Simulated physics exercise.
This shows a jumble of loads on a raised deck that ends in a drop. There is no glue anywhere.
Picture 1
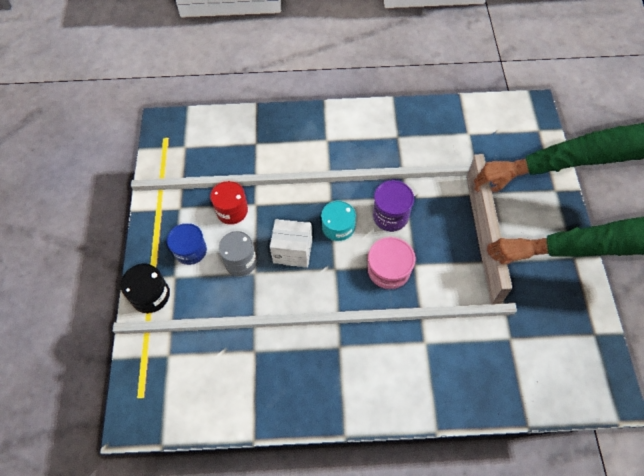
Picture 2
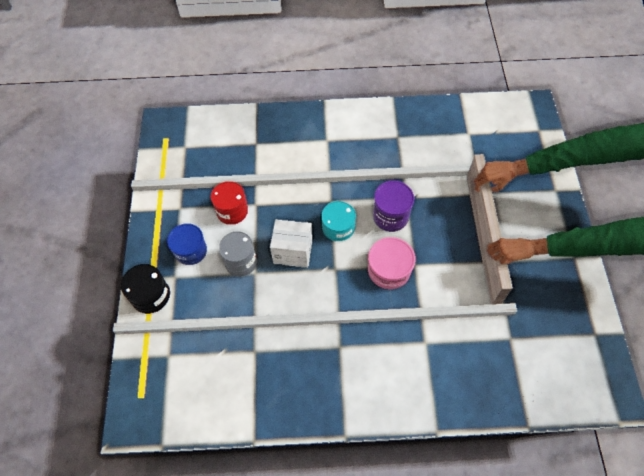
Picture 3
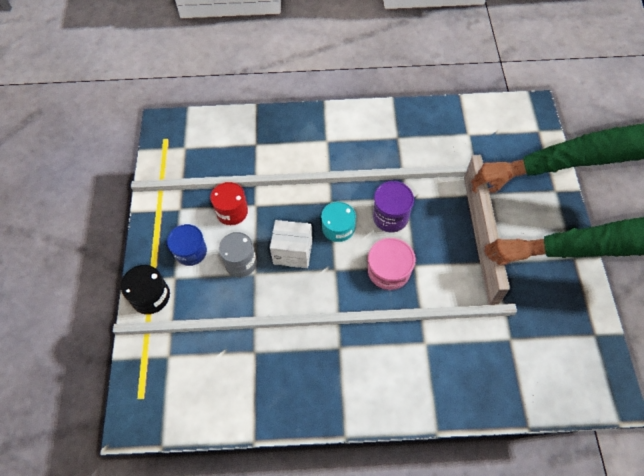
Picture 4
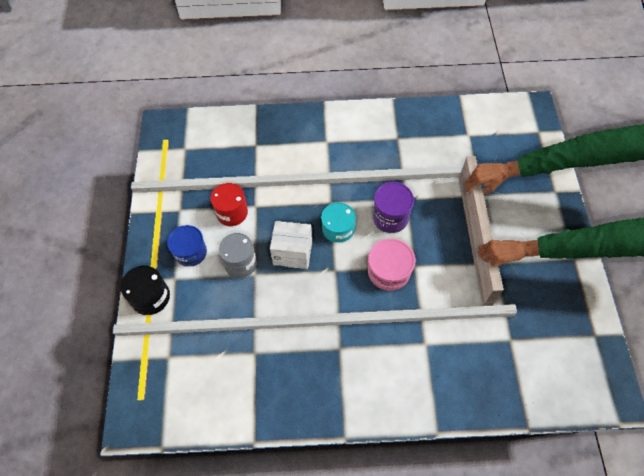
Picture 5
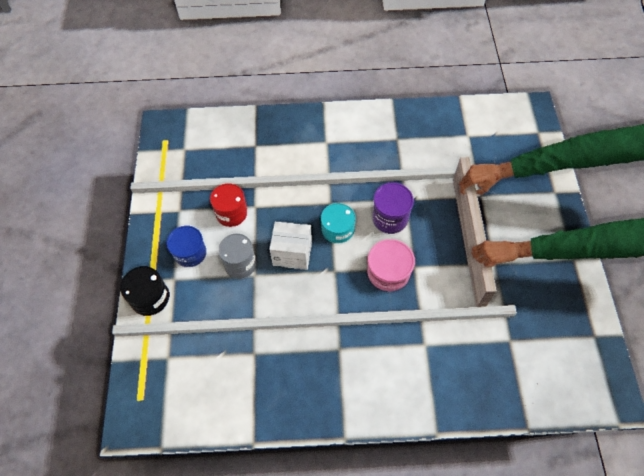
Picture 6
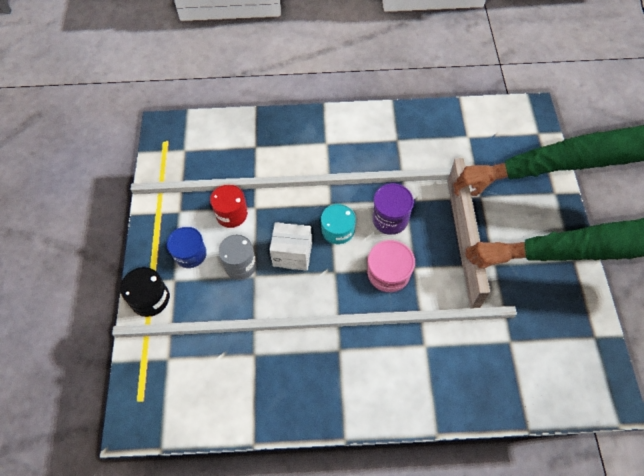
Green-sleeved arms sliding a plank slightly left between two rails, while colourful canisters and a white box sit still on checkered tiles.
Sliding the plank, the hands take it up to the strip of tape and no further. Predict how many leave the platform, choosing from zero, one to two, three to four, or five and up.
The count that fall off is at least five.
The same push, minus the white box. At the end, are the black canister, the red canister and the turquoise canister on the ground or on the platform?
The black canister falls away while the red canister falls away, and the turquoise canister remains in place.
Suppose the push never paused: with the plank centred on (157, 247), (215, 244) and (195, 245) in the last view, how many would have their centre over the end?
5, 0, 1.
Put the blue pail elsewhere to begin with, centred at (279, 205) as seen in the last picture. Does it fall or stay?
Started there, the object is not lost.
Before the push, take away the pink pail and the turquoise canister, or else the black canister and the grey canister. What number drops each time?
2 in the first case, 3 in the second.
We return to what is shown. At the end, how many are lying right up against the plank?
It touches 3.
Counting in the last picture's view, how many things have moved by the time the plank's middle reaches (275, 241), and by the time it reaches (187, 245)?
The first number is 7, the next one 8.
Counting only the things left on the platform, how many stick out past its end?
3 of them.
Soon after, none off yet; black canister at rest near (146, 292); blue pail at rest near (188, 248); red canister at rest near (230, 206).
Then, none off yet; black canister at rest near (146, 292); blue pail moved about its own width near (151, 236); red canister moved about its own width near (209, 201).
By the end, the number that fall off is five or more; fallen, white box, grey canister, red canister, blue pail and black canister.
